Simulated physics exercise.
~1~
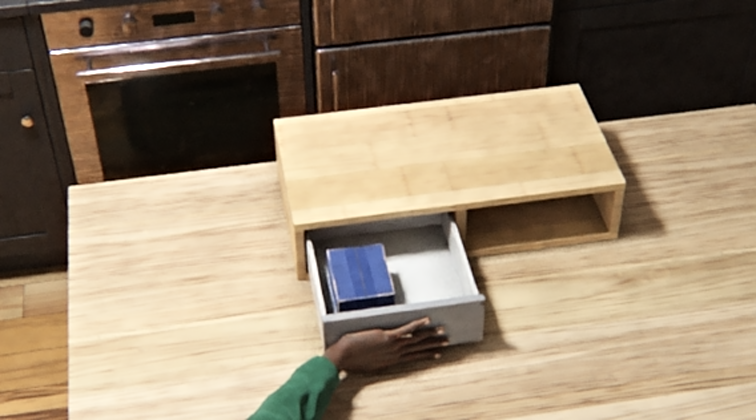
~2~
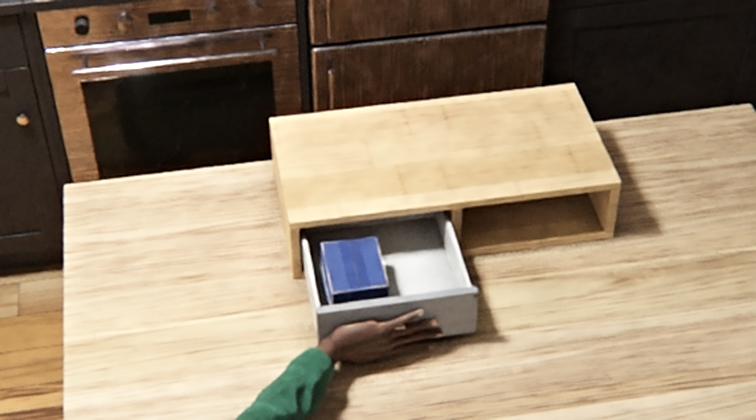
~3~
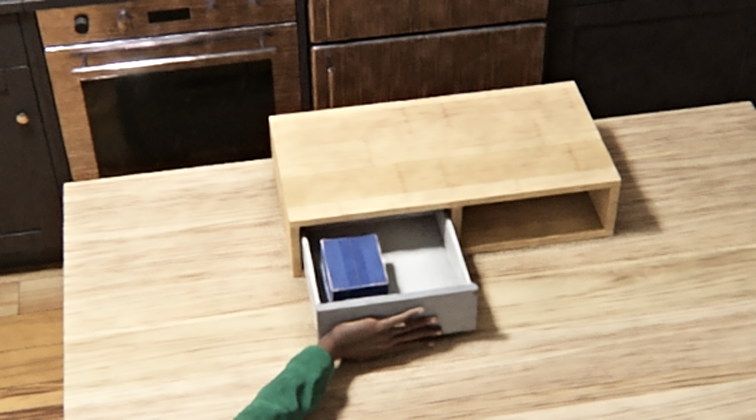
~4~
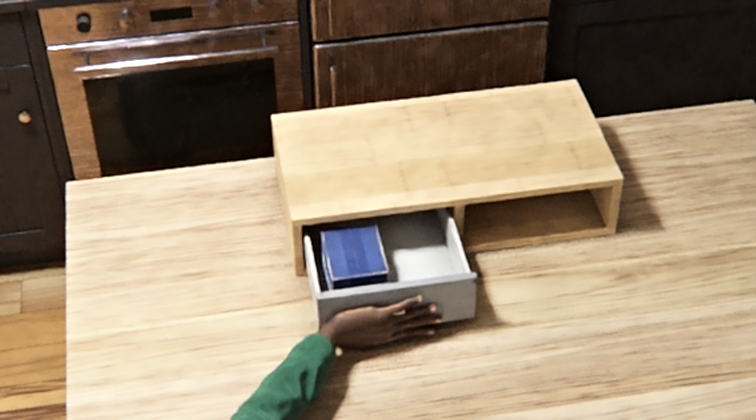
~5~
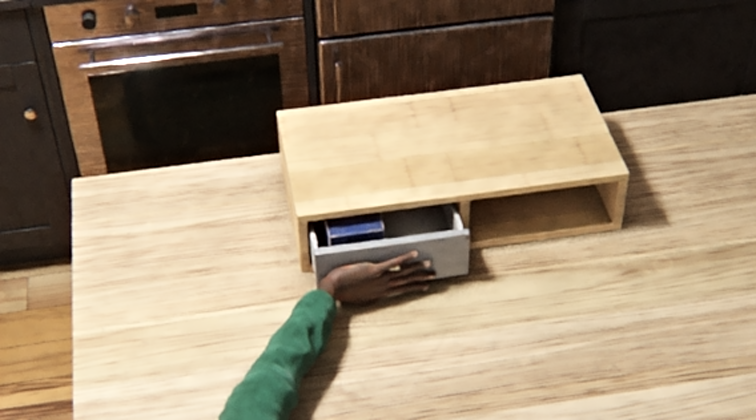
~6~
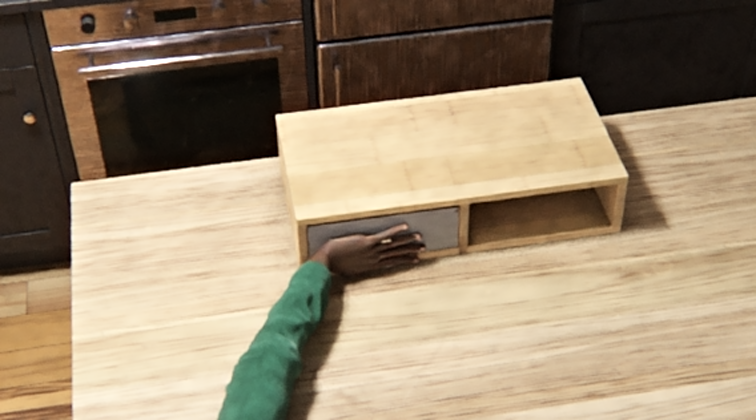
On a wooden kitchen counter, a green-sleeved hand pushing a grey drawer holding a blue box fully shut into a wooden unit.
